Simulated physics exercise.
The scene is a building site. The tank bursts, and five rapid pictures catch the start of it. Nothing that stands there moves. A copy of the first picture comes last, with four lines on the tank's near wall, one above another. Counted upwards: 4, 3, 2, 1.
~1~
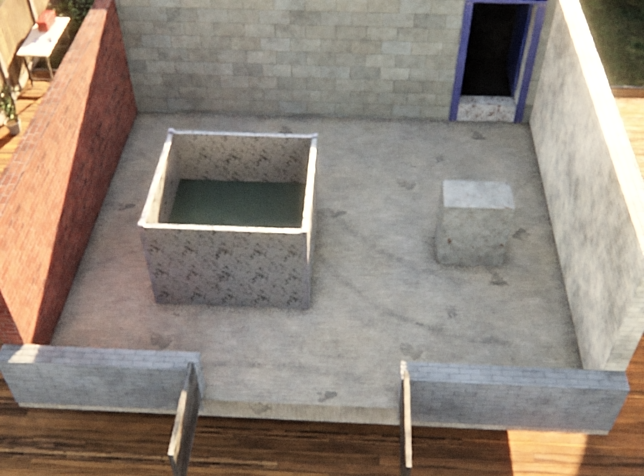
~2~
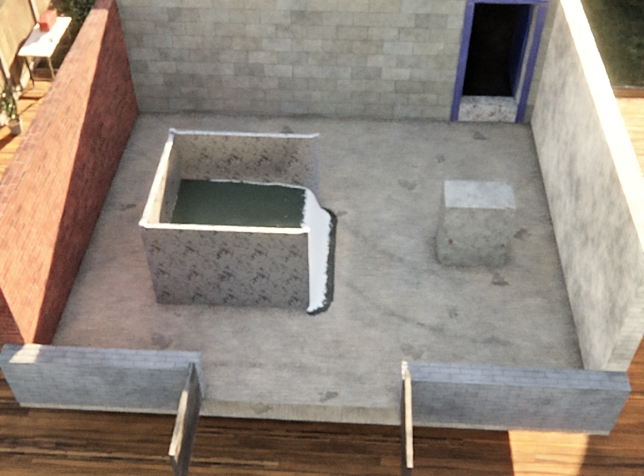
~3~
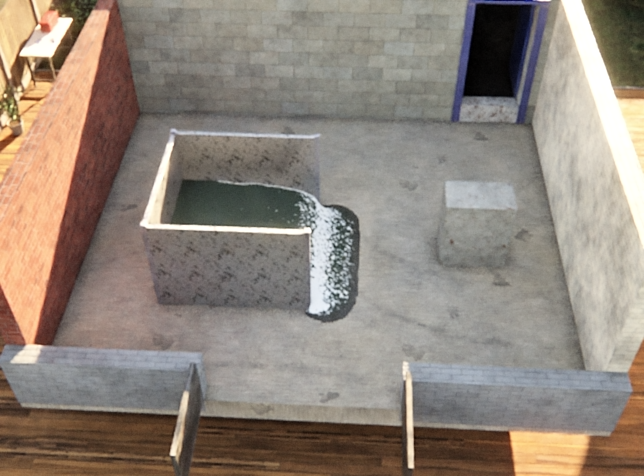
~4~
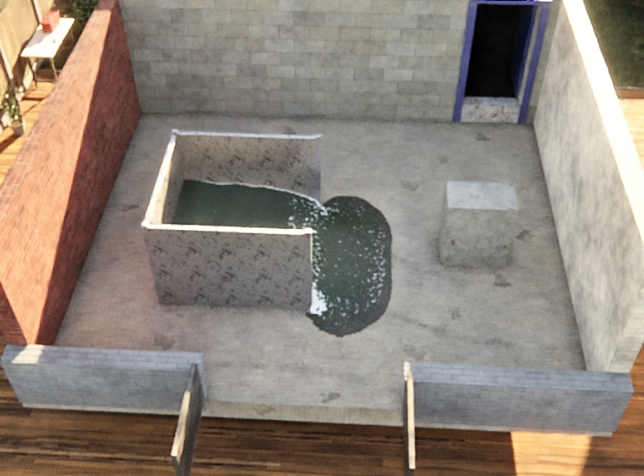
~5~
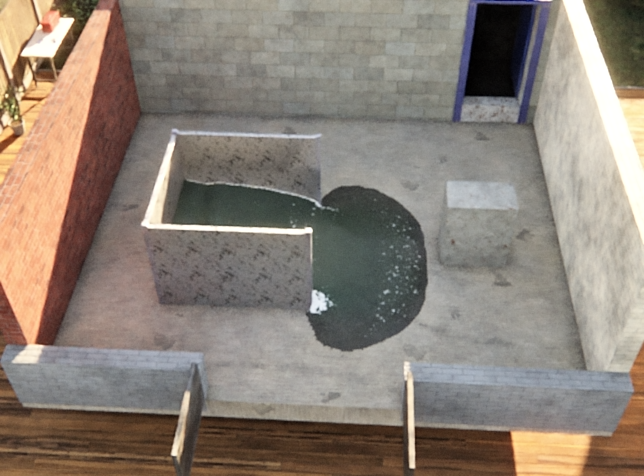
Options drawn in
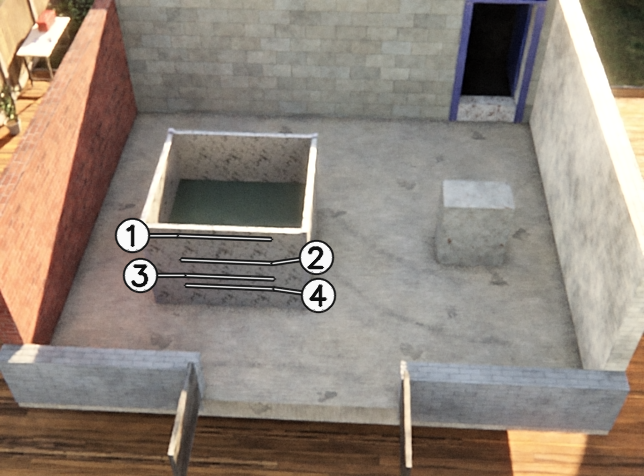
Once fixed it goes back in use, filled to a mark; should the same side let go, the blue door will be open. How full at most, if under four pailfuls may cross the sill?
Choose 2.
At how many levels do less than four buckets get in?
Three of them.
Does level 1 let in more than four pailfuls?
Yes, it does.
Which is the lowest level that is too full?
Here it is level 1.
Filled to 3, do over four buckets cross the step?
No, not at all.
In white, 1 at (223, 237); 2 at (226, 261); 3 at (228, 277); 4 at (230, 287); from the bottom up 4, 3, 2, 1.
For level 1, about 10 bucketfuls get in.
For level 2, a bucket or two gets in.
For level 3, nothing gets over.
For level 4, nothing gets over.
